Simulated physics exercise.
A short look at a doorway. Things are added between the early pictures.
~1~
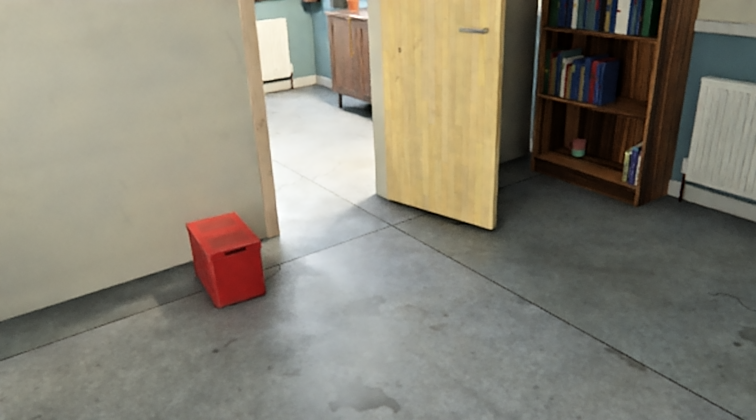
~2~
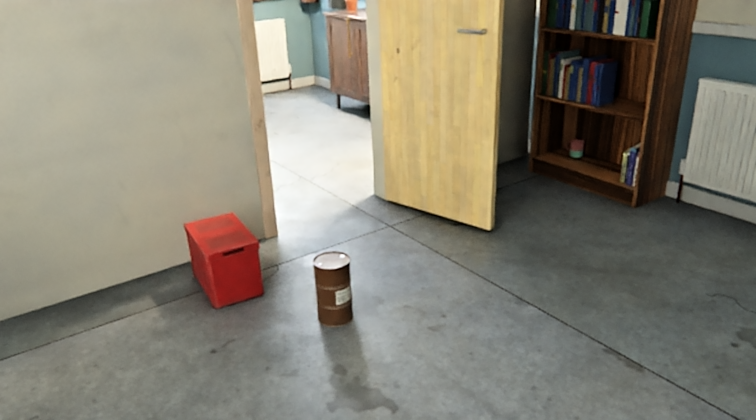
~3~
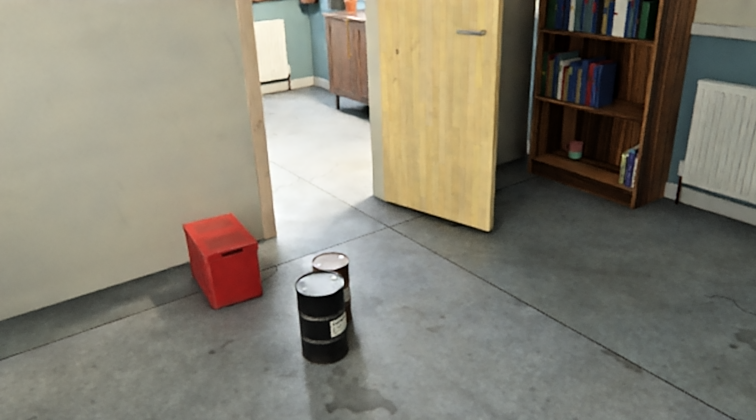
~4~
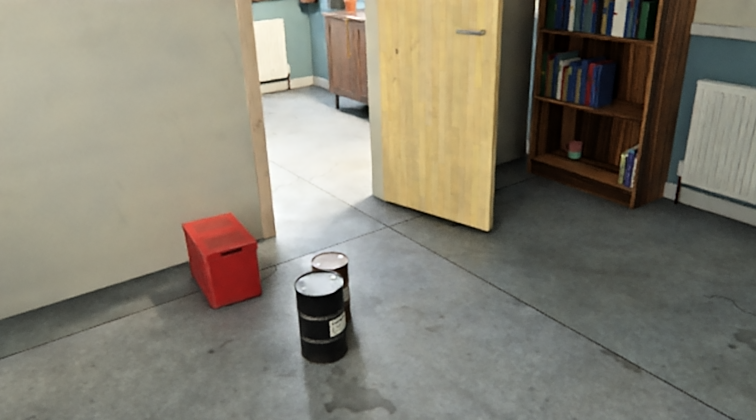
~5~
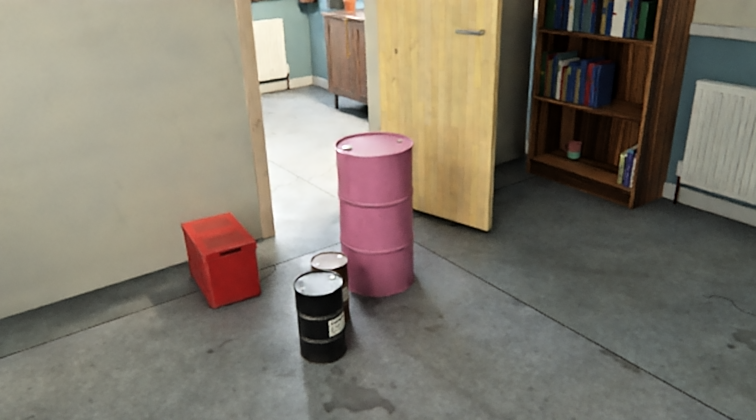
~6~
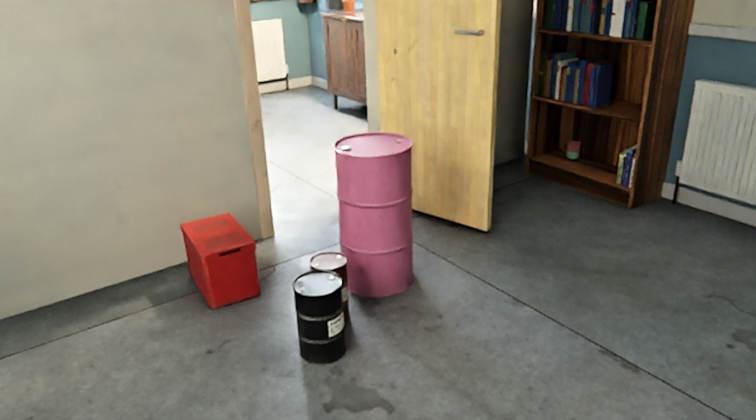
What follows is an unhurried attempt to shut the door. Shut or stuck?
Outcome: The door reaches the frame.
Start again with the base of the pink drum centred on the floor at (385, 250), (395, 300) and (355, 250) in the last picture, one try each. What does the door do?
First try: It is blocked; second try: It reaches the frame; third try: It is blocked.
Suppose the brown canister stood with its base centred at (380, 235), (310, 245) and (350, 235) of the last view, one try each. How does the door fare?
In the first case it closes; in the second case it is blocked; in the third case it shuts.
Then, 1.00 s past the last view, open by 71°.
Then, 1.70 s past the last view, open by 34°.
Finally, open by 0°; all 4 still in place. Final places as the last picture's camera would see them, pink drum near (375, 214).
